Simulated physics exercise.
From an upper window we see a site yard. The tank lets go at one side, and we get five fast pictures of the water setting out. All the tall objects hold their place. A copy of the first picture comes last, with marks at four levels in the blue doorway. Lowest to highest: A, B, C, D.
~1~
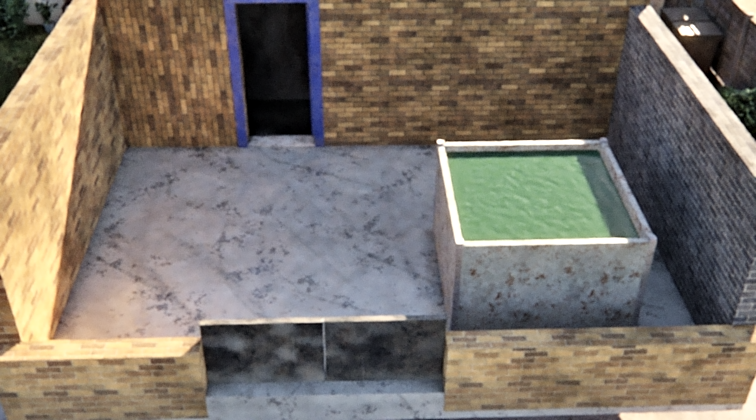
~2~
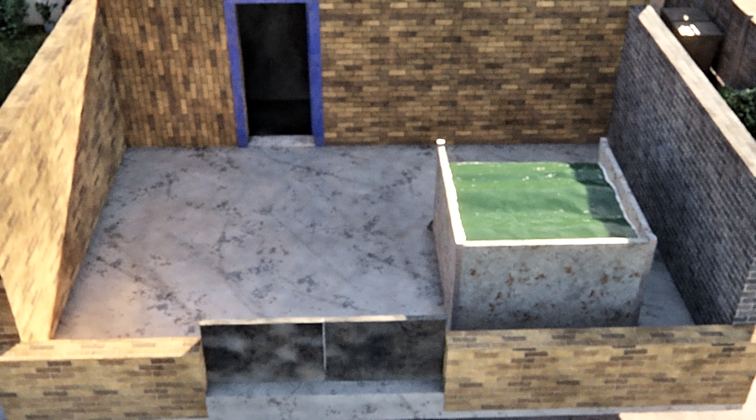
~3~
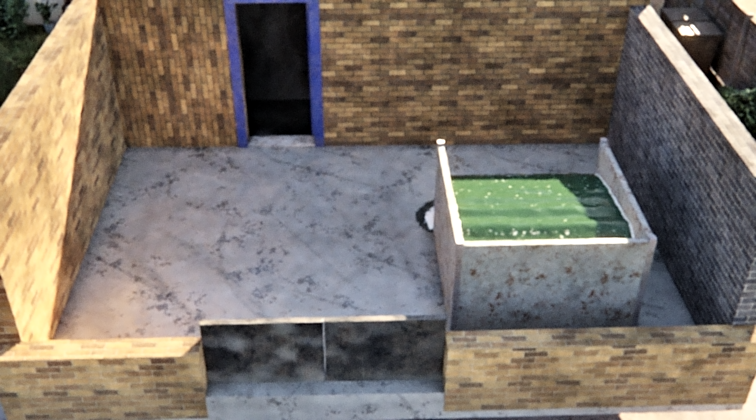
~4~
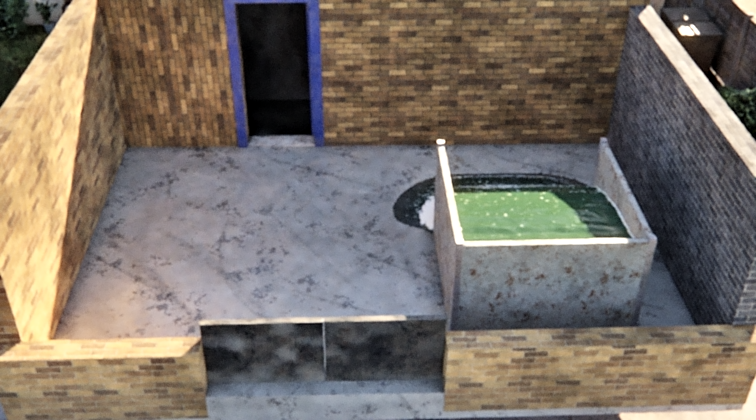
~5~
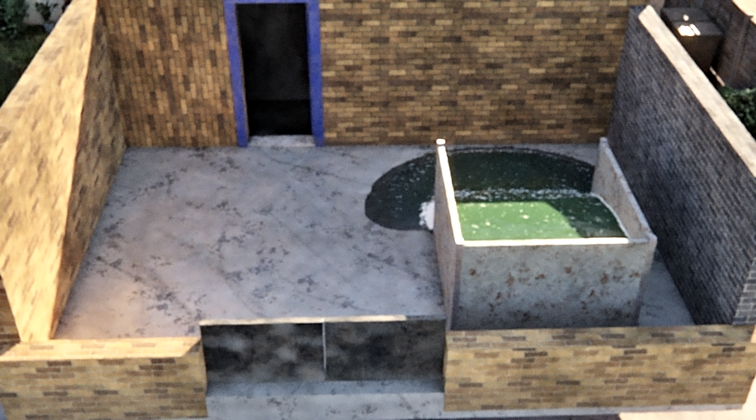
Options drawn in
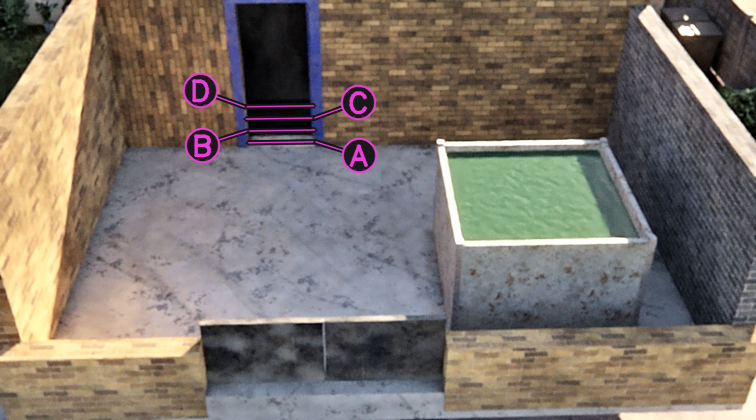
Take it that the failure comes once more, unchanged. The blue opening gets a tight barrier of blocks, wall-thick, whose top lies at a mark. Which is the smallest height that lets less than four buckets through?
I would pick height B.
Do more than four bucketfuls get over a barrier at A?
Yes, it does.
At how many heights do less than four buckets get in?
Three.
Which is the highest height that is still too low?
It is A.
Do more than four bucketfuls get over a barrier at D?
No.
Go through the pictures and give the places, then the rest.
The first picture shows water in the tank at rest, its middle at (537, 195); foot of the blue doorway at (282, 146); shut gate at (324, 330).
In the second picture, water covers 2 % of the ground, its front hidden from here.
In the third picture, water covers 5 % of the ground, its front hidden from here.
In the fourth picture, 10 % of the ground under water, visible out to (408, 195).
In the fifth picture, 19 % of the ground under water, visible out to (457, 152).
In magenta, A at (281, 142); B at (281, 130); C at (280, 118); D at (279, 106); from the bottom up A, B, C, D.
With A, some 20 bucketfuls get in.
With B, nothing gets over.
With C, nothing gets over.
With D, nothing gets over.
